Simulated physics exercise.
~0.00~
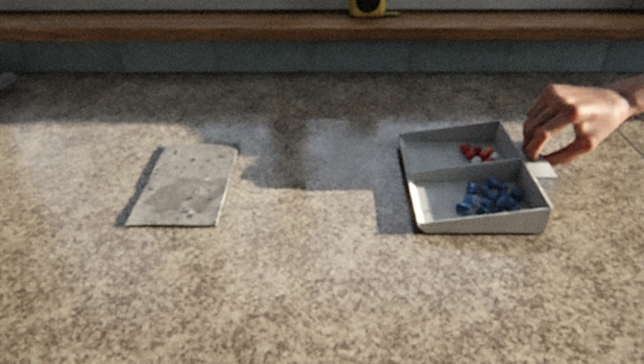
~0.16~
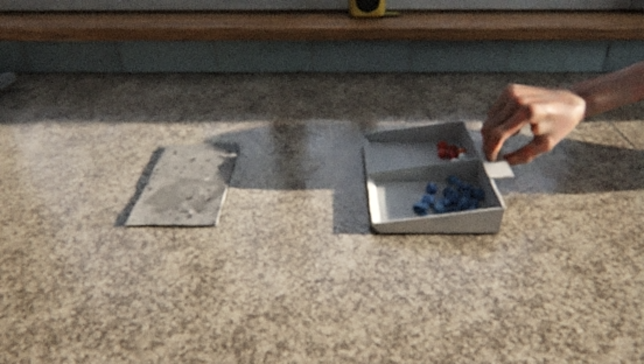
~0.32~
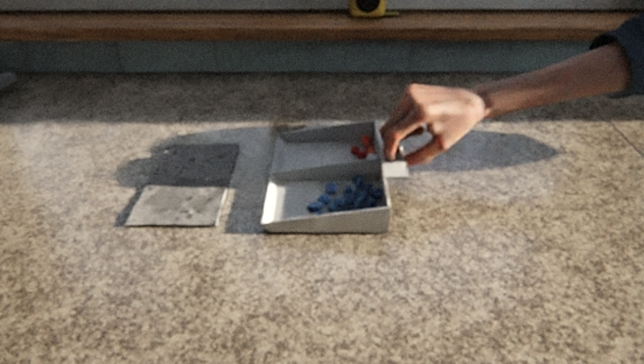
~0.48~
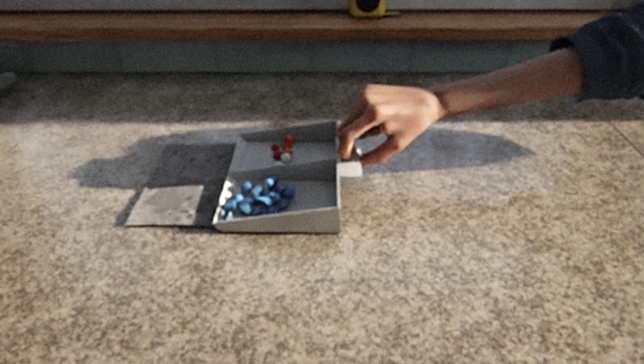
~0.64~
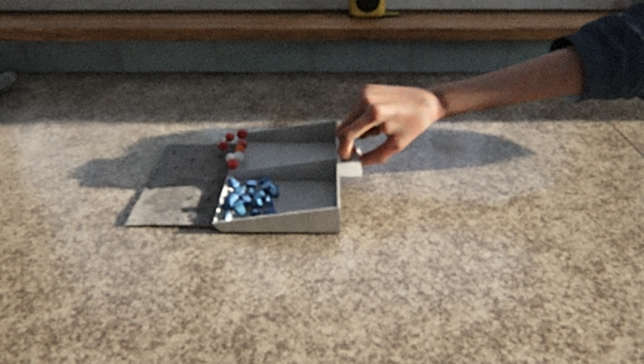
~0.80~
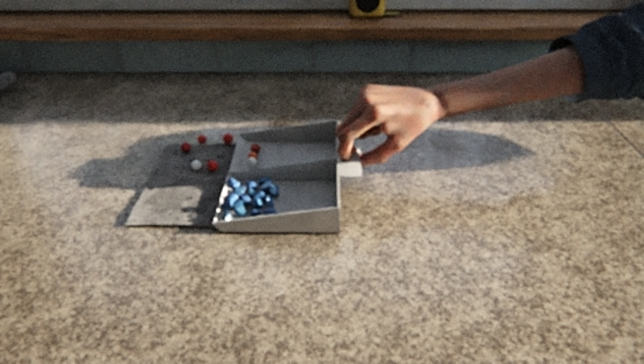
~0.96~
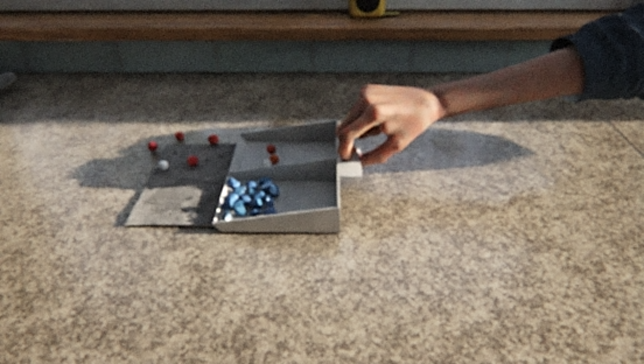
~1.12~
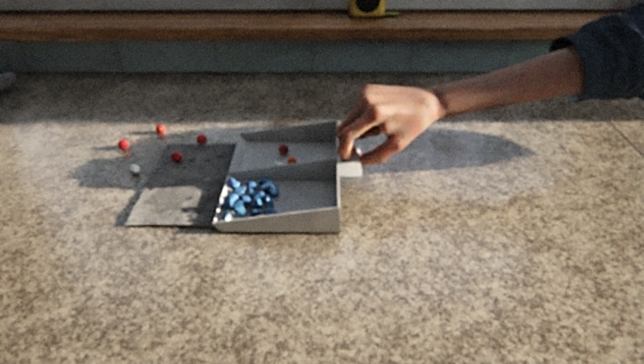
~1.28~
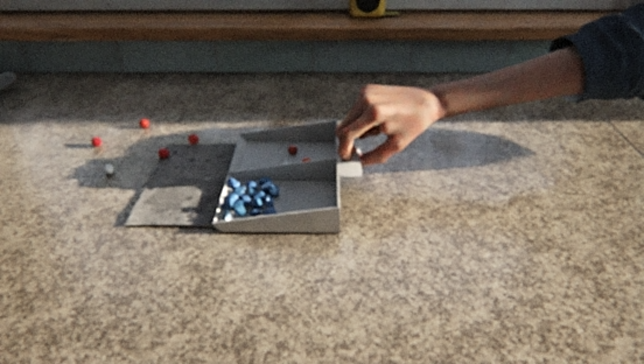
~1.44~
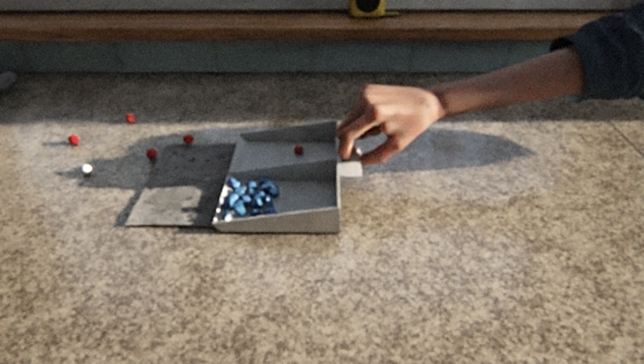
In the video, a hand slides a shallow divided tray left across a speckled surface until it stops at a flat gray slab. The blue pieces shift toward the front rim but stay inside, while most of the red and white pieces roll out leftward, leaving a few behind.
